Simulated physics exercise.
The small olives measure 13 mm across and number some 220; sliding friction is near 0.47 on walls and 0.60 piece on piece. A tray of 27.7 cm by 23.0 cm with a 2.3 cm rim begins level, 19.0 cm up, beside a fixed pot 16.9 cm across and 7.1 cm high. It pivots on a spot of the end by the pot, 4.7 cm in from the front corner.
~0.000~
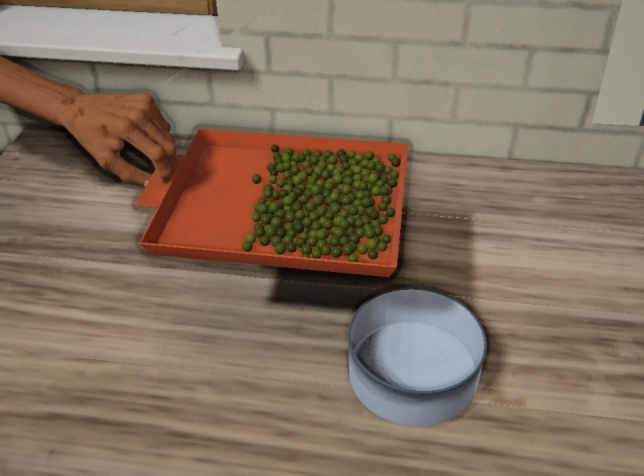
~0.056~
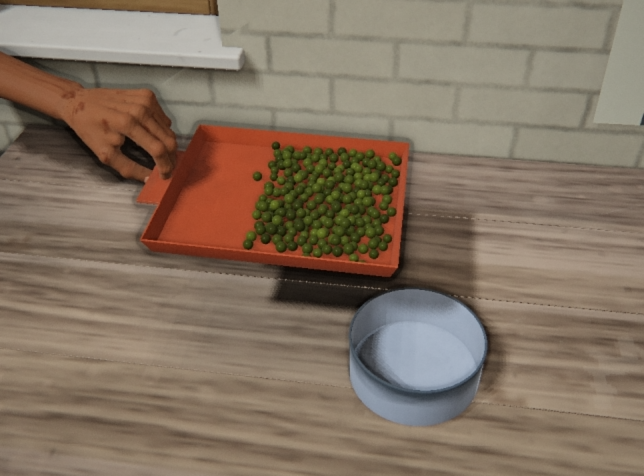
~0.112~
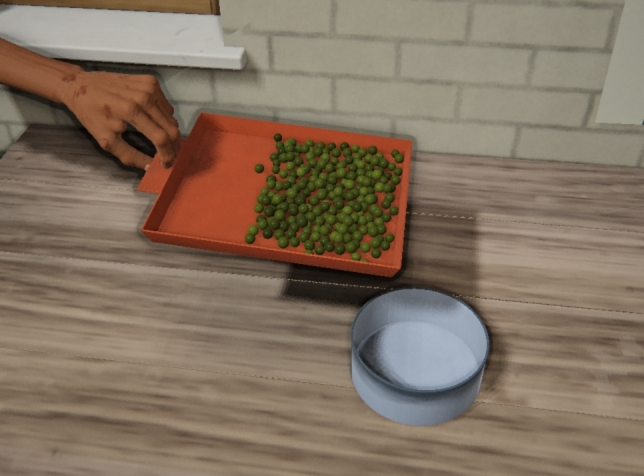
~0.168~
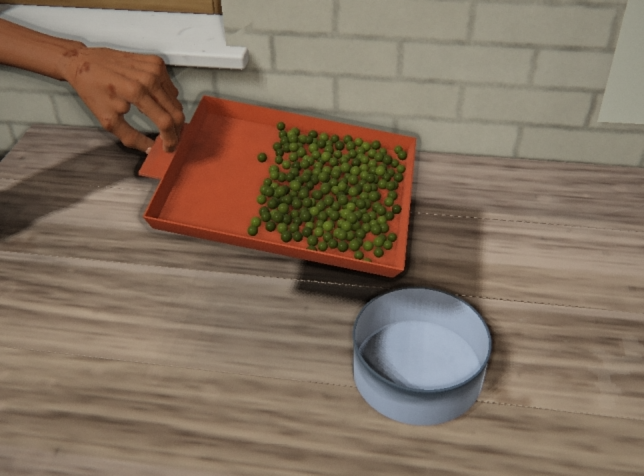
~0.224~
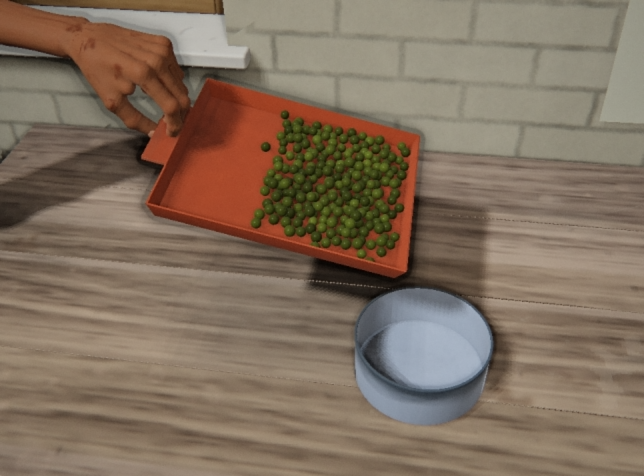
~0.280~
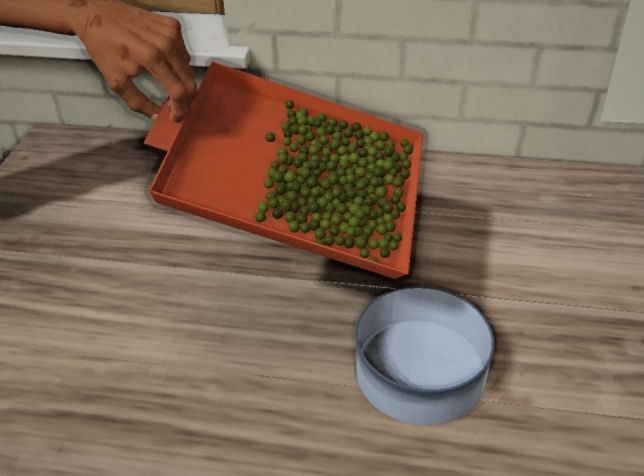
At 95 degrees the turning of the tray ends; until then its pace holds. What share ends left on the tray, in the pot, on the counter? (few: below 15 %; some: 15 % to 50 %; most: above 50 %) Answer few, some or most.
Tray: Few, pot: Most, counter: Some.
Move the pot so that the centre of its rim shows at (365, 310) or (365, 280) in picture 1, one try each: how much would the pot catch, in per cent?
Some 5 and 0 per cent.
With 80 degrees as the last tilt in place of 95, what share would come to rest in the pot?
Then about 80 per cent.
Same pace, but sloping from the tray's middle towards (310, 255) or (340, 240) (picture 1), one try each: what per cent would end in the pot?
About 50 and 90 per cent.
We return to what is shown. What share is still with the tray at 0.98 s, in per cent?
Some 95 per cent of the load.
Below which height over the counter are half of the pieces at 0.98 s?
About 26 cm.
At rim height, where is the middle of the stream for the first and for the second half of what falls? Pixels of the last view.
At about (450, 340), then at (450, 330).
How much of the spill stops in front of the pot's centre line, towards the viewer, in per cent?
About 30 per cent.
After 0.70 s, tilt 55 degrees; the tray holds 100 %, the pot 0 %.
Then, at 0.98 s, tilt 80 degrees; the tray holds 95 %, the pot 5 %.
Then, at 1.37 s, tilt 95 degrees; the tray holds 0 %, the pot 60 %.
At rest (2.2 s), tray 0 %, pot 70 %, counter 30 %.
